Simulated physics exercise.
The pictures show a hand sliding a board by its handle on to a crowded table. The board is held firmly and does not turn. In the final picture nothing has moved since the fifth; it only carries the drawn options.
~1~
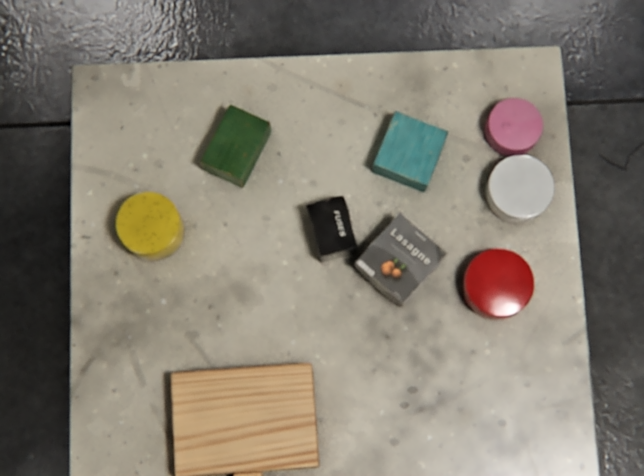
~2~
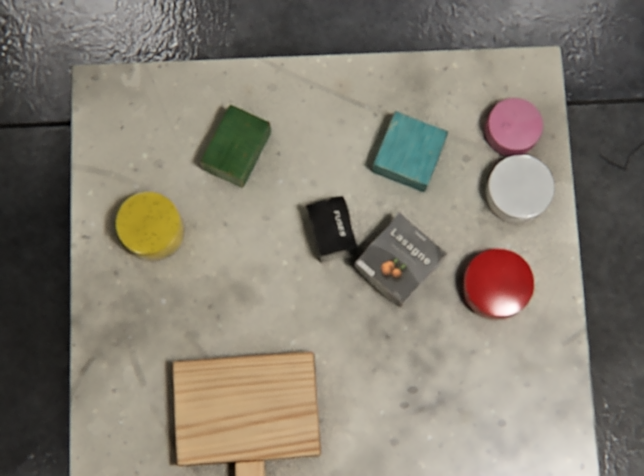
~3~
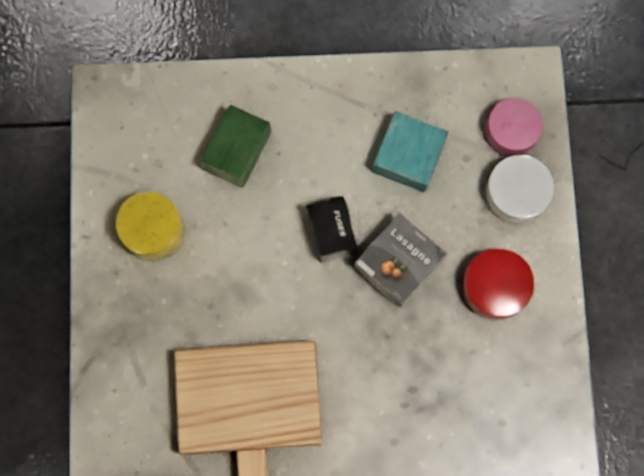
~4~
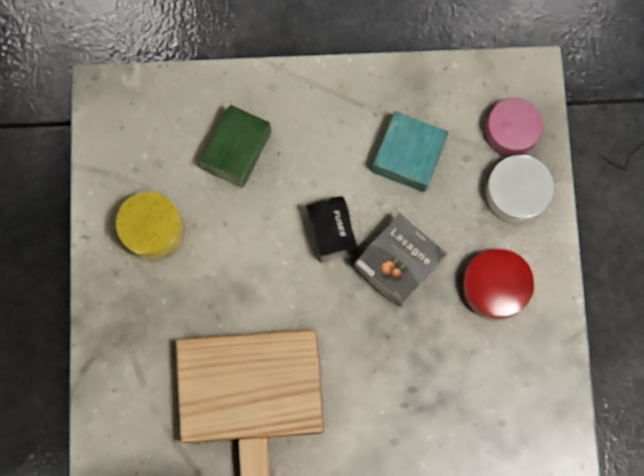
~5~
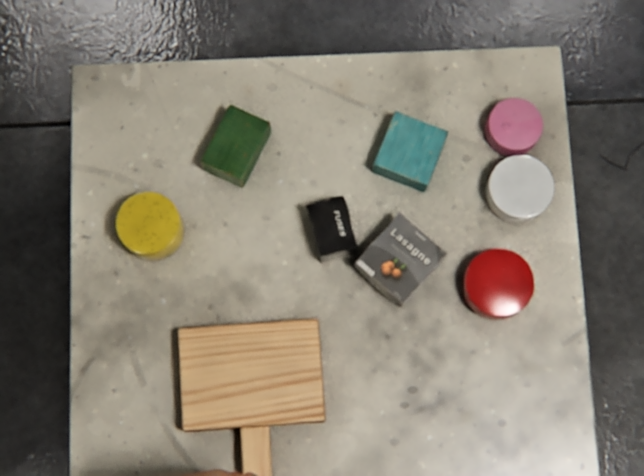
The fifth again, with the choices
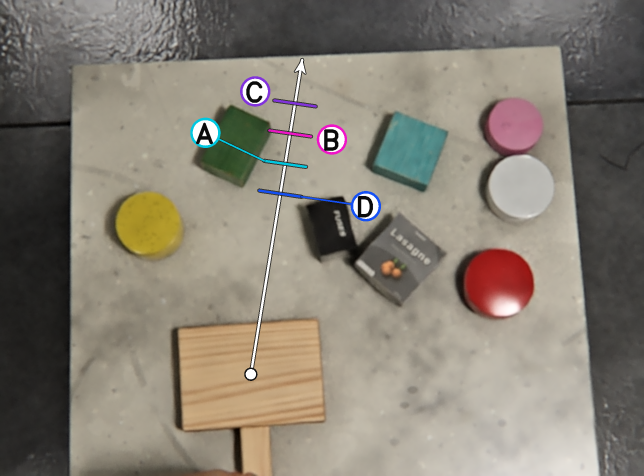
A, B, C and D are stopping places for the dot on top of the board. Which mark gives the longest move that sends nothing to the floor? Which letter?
The farthest safe stop is B.
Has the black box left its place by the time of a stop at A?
Yes.
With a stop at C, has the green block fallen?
Yes.
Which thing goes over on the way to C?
The green block.
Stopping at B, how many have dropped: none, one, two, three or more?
The count is none.
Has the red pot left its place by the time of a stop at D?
No.
On the marked copy, A at (286, 164); B at (290, 134); C at (295, 103); D at (280, 193); the arrow from (251, 374) to (302, 60); the white dot at (251, 374).
Taking B. A third of the way, board (266, 286); black box (337, 204); white pot (519, 190).
Two thirds of the way, board (280, 199); green block (233, 117); black box (354, 121).
When it is over, board (291, 138); green block (232, 63); black box (375, 68); nothing has fallen.
As for the rest, A is safe but short; C drops the green block; D is safe but short.
